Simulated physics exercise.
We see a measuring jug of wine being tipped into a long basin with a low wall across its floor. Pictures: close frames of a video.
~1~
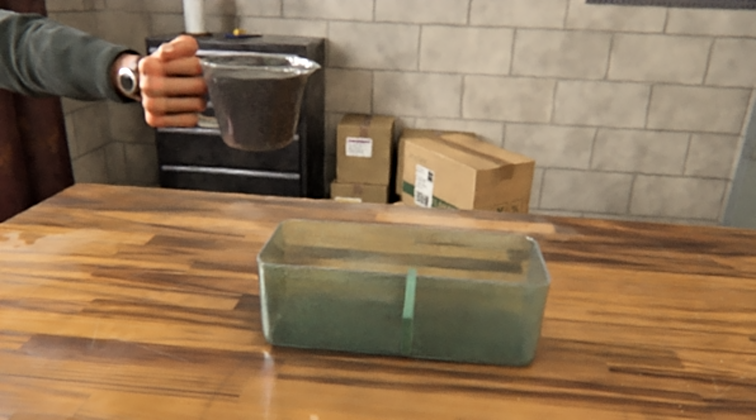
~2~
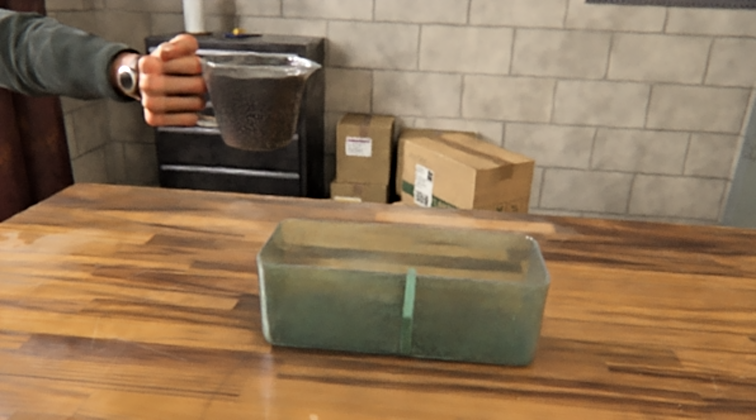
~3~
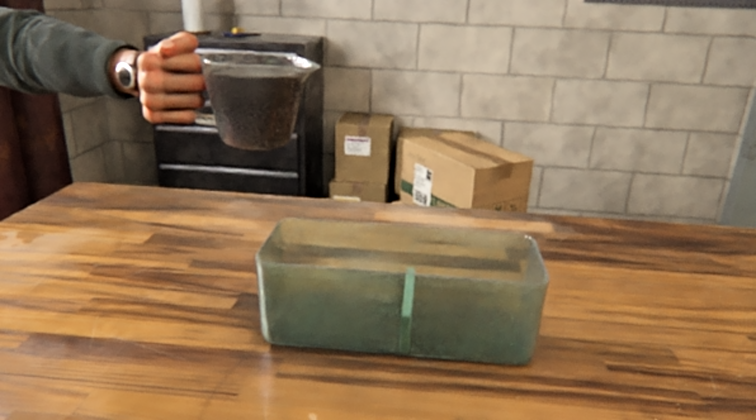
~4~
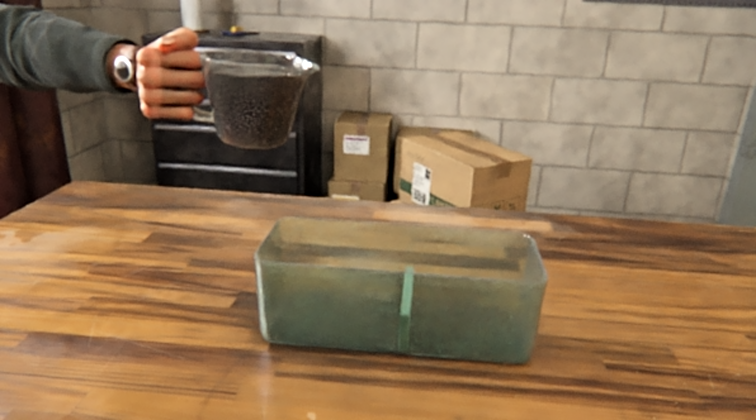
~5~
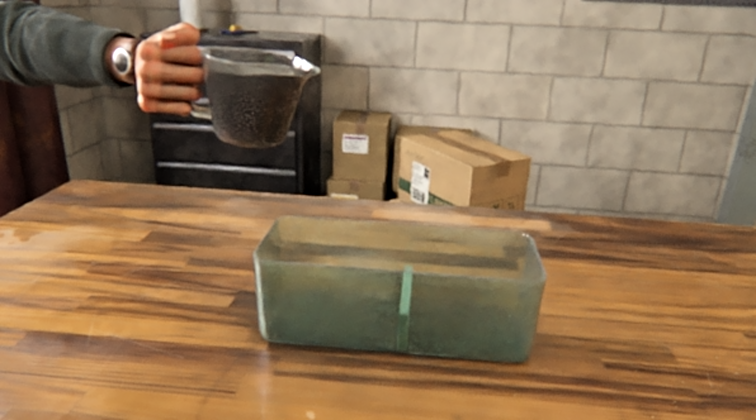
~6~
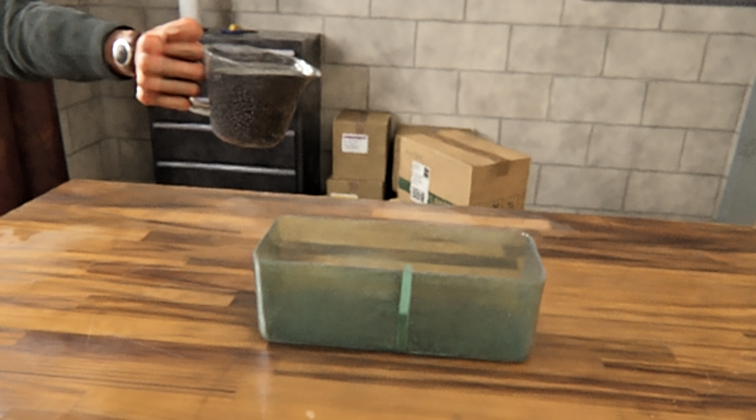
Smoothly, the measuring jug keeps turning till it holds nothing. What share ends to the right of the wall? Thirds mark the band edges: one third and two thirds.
I would say less than a third ends up on that side.
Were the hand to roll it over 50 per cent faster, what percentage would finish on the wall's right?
Near 5 %.
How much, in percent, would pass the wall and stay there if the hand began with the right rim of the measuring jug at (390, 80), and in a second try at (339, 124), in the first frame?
Estimate, first then second: 80 per cent and 0 per cent.
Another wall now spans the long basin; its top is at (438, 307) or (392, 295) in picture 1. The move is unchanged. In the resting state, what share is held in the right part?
Case 1: 10 %; case 2: 10 %.
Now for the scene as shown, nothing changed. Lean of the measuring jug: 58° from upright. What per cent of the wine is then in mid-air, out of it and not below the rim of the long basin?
Something close to 25 percent of it.
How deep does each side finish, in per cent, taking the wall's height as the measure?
The left reads 50 in a hundred and the right 0 in a hundred.
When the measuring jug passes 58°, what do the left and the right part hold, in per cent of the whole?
5 % left, 0 % right.
A moment on, the tilt is 58° and 70 per cent is still to pour, 6 is left of the wall and 0 right of it.
Next, the tilt is 88° and 17 per cent is still to pour, 60 is left of the wall and 1 right of it.
Then the tilt is 94° and 1 per cent is still to pour, 92 is left of the wall and 3 right of it.
Later the tilt is 94° and 0 per cent is still to pour, 94 is left of the wall and 3 right of it.
At rest 94 per cent lies left of the wall, 4 right of it and 2 outside.
